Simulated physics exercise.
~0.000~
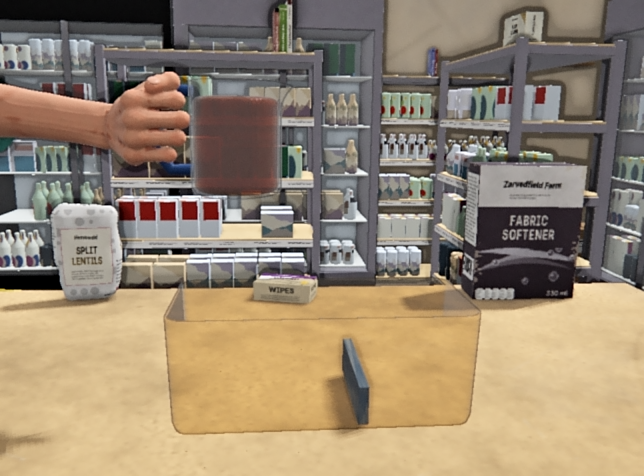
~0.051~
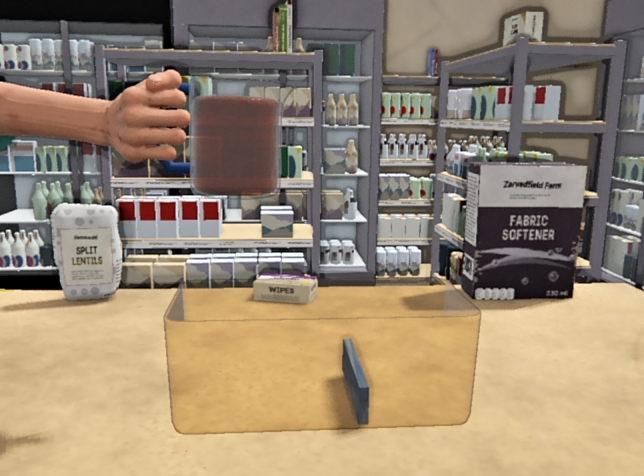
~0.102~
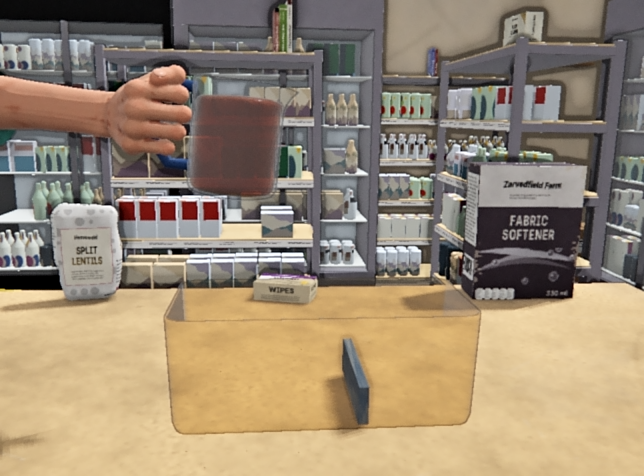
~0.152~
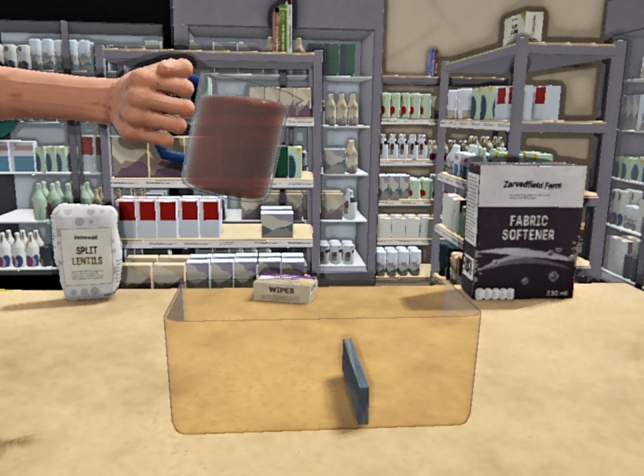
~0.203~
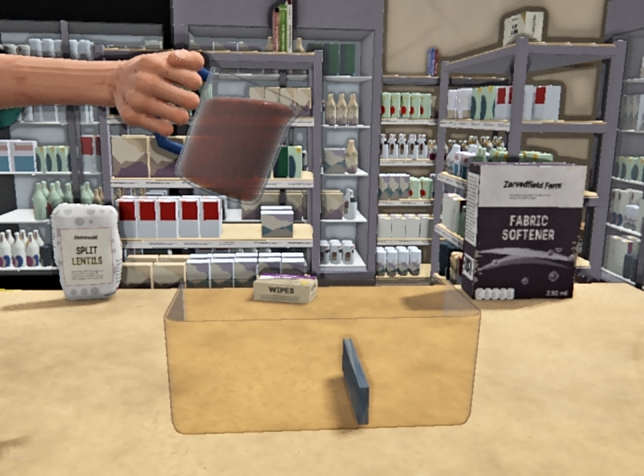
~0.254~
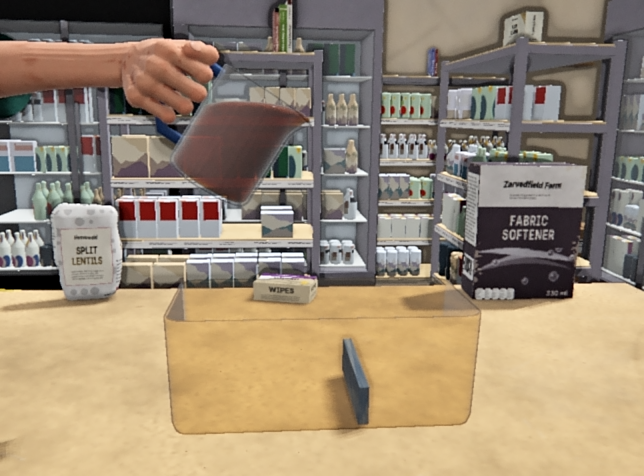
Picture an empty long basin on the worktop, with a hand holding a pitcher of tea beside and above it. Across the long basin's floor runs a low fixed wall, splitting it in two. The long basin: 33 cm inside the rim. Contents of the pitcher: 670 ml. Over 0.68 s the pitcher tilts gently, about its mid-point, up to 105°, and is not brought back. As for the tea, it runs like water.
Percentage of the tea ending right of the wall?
75 per cent.
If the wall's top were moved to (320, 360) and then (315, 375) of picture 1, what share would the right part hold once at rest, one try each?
Respectively 95 and 85 %.
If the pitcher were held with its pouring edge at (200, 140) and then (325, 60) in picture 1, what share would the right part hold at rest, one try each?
The first try gives 5 percent and the second 85 percent.
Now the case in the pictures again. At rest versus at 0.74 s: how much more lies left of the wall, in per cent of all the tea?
That amounts to roughly 14 per cent of the whole.
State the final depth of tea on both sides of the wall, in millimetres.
Left about 6 mm, right about 30 mm.
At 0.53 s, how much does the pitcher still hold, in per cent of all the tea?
Roughly 62 percent.
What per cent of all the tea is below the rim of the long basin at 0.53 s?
I'd put it near 10 percent.
By 0.53 s the tilt is 93° and 63 per cent is still to pour, 0 is left of the wall and 9 right of it.
By 0.74 s the tilt is 105° and 18 per cent is still to pour, 10 is left of the wall and 48 right of it.
By 0.95 s the tilt is 105° and 3 per cent is still to pour, 16 is left of the wall and 73 right of it.
By 1.18 s the tilt is 105° and 0 per cent is still to pour, 23 is left of the wall and 75 right of it.
At rest 23 per cent lies left of the wall, 75 right of it and 2 outside.
